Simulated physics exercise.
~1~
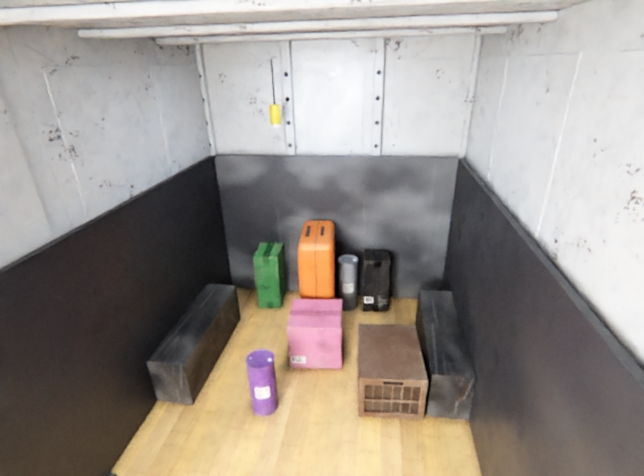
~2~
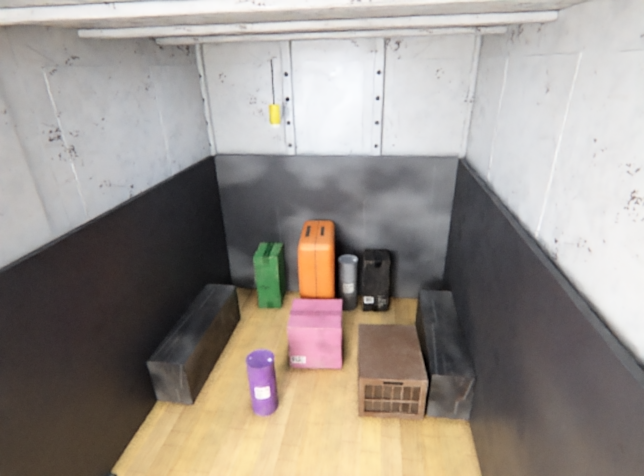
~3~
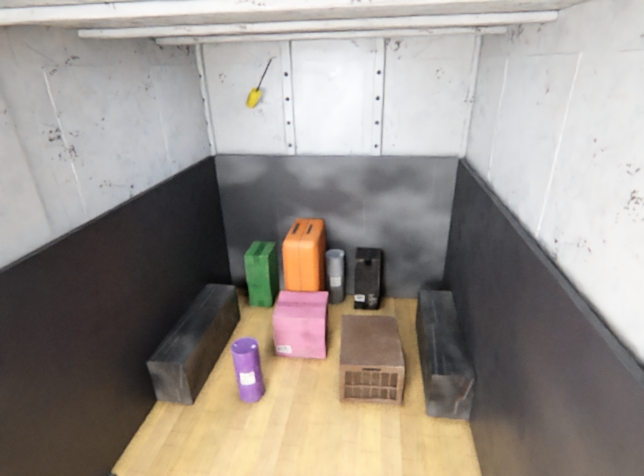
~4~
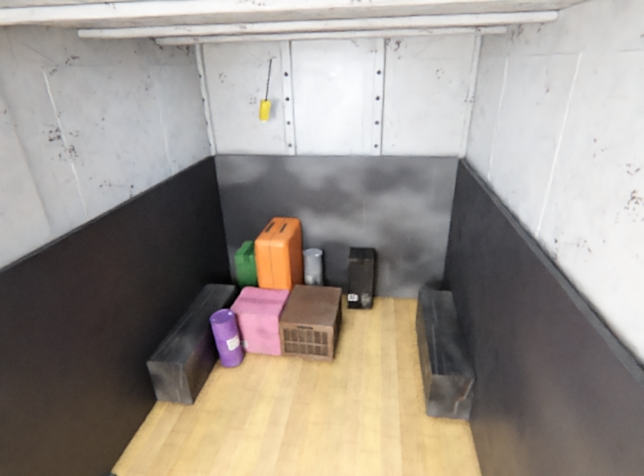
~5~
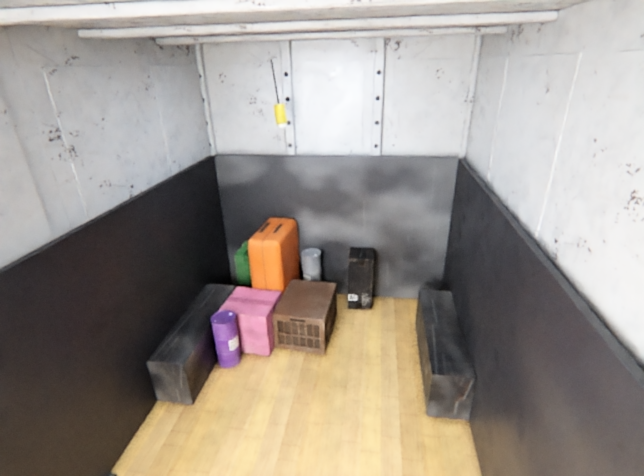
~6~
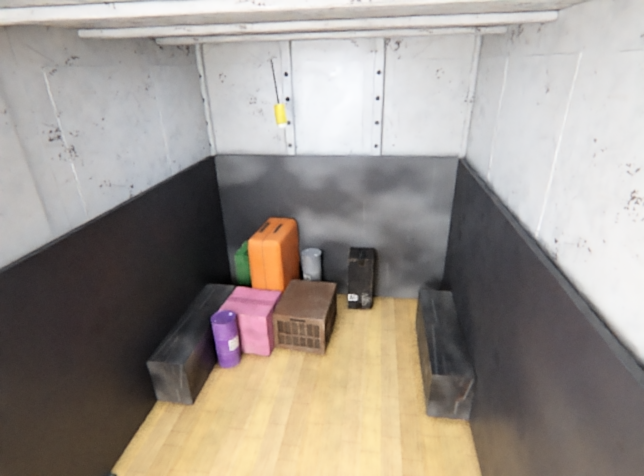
The footage shows seven mixed items in a van's load bay as a yellow lamp swings on its cord; the brown chest, pink box, purple canister, orange case and grey canister slide left, some also towards the front wall, and end clustered on the left, still upright.
